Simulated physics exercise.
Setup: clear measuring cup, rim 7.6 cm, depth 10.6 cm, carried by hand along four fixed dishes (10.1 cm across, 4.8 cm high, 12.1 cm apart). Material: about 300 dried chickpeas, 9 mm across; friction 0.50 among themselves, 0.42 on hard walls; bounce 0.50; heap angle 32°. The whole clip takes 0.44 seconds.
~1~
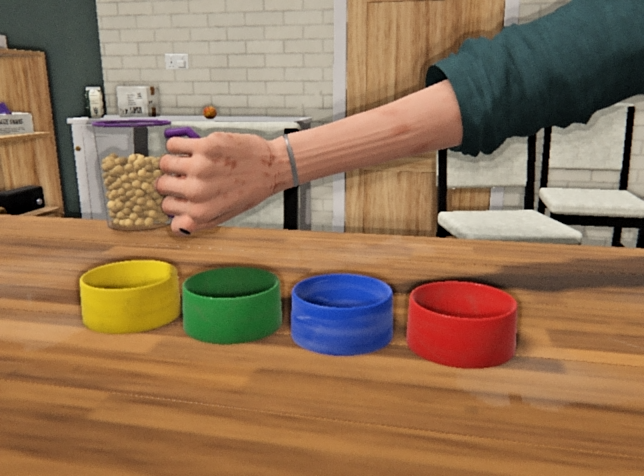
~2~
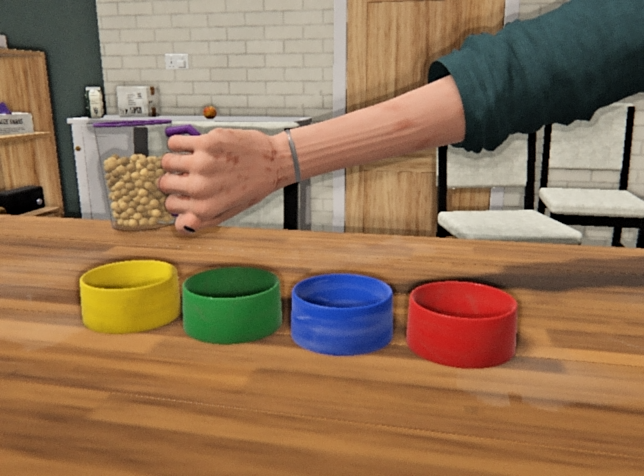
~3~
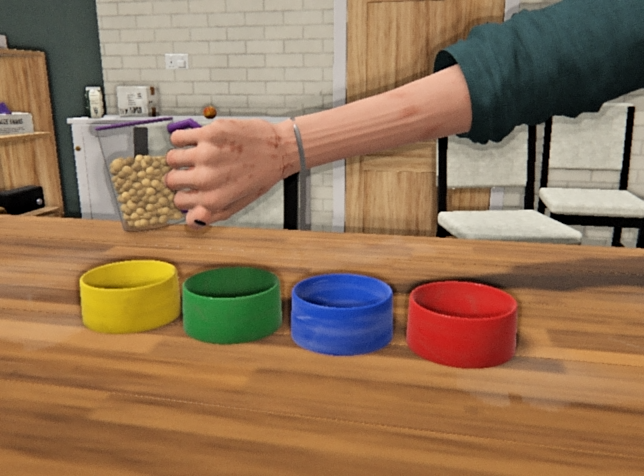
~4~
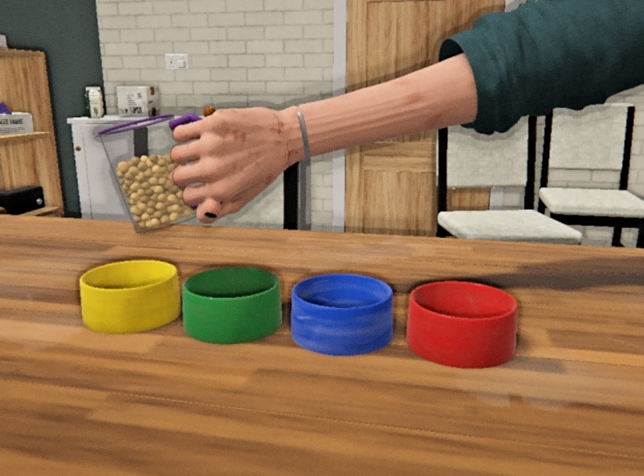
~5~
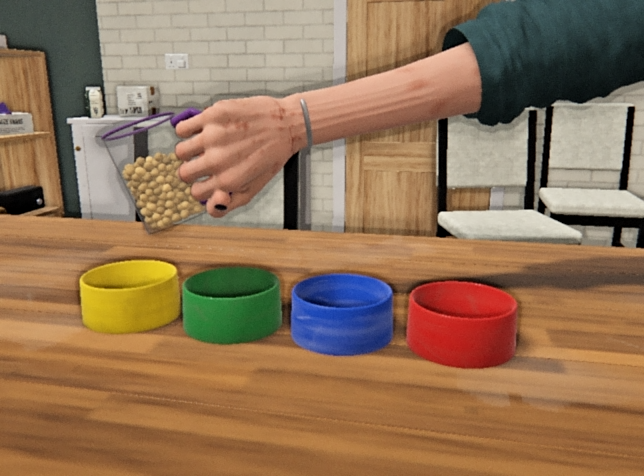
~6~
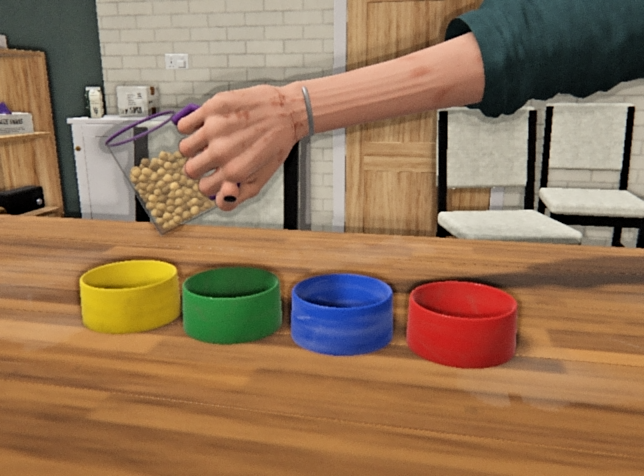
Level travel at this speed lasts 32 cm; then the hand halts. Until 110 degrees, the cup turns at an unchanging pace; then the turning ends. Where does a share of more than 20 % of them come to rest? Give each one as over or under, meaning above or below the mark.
Red dish: Under, blue dish: Under, green dish: Over, yellow dish: Under, counter: Under.
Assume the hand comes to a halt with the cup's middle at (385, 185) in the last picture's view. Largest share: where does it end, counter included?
That'd be green, it takes the most.
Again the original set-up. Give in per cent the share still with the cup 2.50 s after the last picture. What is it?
Reading: Approx. 0 %.
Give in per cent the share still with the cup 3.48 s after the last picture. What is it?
Close to 0 per cent of the load, I'd guess.
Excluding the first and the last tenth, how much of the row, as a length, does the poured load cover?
Spread: Around 7 cm.
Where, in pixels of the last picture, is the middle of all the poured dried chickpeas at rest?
Near (237, 308).
Then, 1.50 s after the last picture, tilt 110 degrees; cup holds 40 %, green 50 %.
Then, 2.50 s after the last picture, tilt 110 degrees; cup holds 0 %, green 85 %.
Then, 3.48 s after the last picture, tilt 110 degrees; cup holds 0 %, green 85 %.
In the end, red 0 %, blue 0 %, green 85 %, yellow 0 %, counter 10 %.
